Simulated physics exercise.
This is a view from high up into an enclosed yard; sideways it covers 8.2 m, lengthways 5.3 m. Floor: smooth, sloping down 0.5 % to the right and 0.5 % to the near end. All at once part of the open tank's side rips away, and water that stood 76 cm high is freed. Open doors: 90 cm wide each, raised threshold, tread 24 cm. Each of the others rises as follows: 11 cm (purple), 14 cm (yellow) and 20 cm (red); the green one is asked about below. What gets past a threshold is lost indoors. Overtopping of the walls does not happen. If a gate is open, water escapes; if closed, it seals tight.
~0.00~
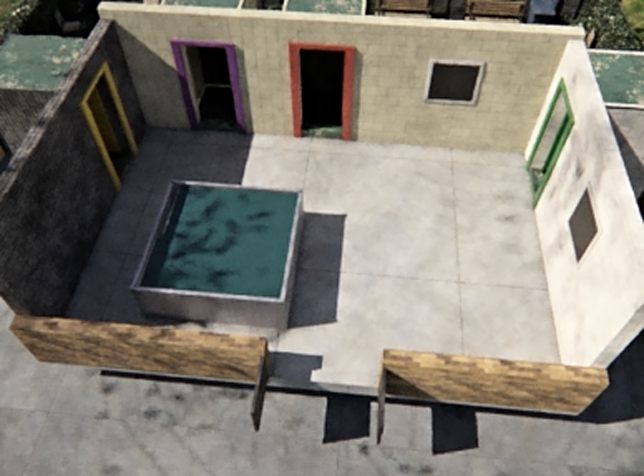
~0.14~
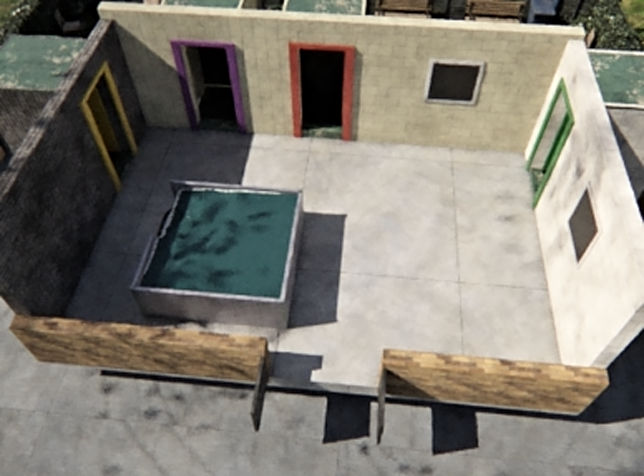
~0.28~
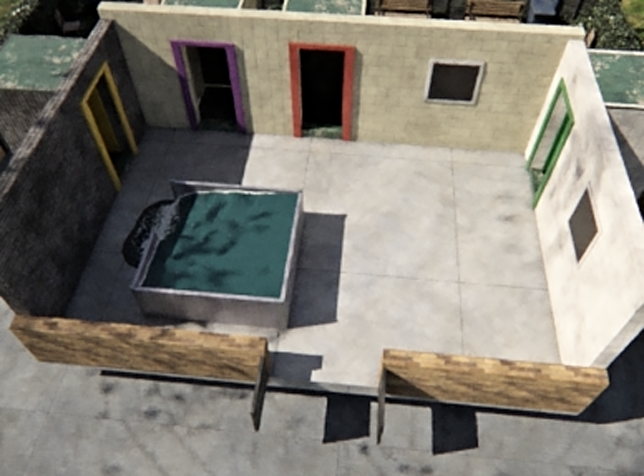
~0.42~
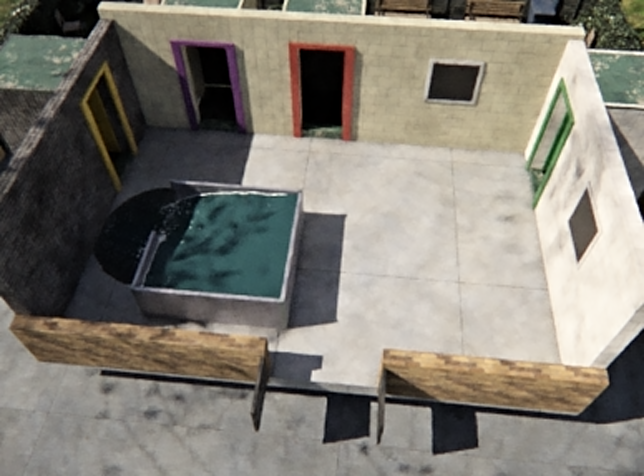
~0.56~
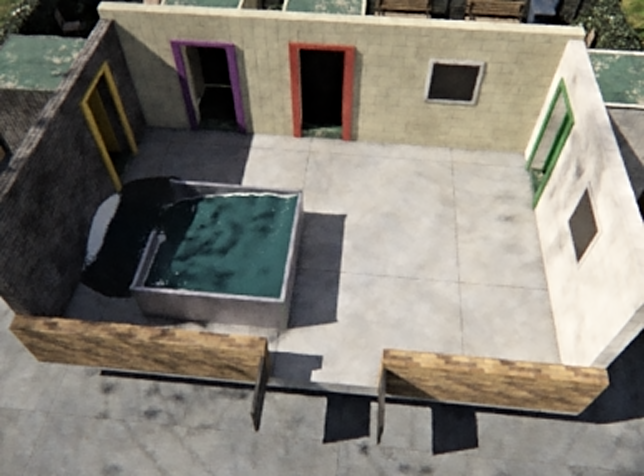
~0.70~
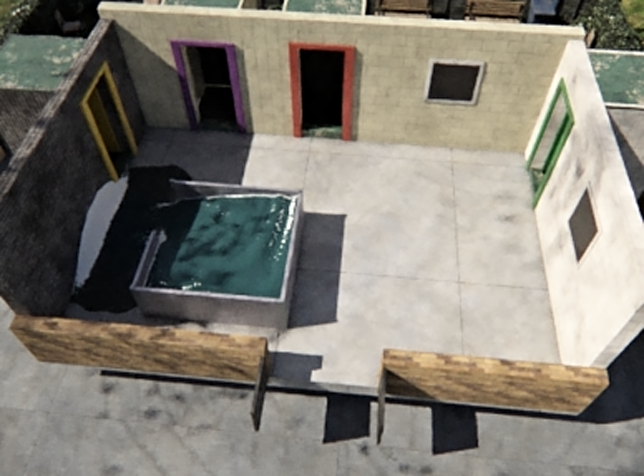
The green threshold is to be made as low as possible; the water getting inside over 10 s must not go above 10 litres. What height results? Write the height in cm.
It would have to be roughly 11 cm high.
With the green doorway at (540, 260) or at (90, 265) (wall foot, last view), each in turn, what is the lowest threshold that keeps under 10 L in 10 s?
About 12.5 cm for the first and 37 cm for the second.
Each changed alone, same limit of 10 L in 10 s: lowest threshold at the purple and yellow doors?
Roughly 17 cm for the purple door and roughly 26 cm for the yellow door.
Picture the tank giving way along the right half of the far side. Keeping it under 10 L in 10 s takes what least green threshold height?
I'd say close to 23 cm.
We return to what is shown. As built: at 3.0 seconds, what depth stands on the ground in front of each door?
Centimetres: Purple = 18, yellow = 19, red = 4, green = 0.
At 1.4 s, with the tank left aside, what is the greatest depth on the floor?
Max depth: Around 54 cm.
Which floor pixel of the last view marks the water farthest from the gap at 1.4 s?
The farthest wet point sits near (147, 128).
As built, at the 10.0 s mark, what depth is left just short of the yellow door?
Roughly 9.5 cm deep.
After 1.4 s water covers 15 % of the floor, deepest (54 cm) near (106, 222); it has not reached the green door.
After 3.0 s water covers 35 % of the floor, deepest (38 cm) near (163, 129); it has not reached the green door.
After 10.0 s water covers 95 % of the floor, deepest (14 cm) near (514, 385); 12 cm at the green door, 9 litres in over its 11 cm threshold.
At the green door as built, the water arrived by 4.9 s and peaked near 14 cm at 8.4 s.
Run again over the same 10 s with other heights there, 18 litres in over 10 cm, 3 litres over 12 cm. The limit of 10 litres is kept from about 11 cm up.
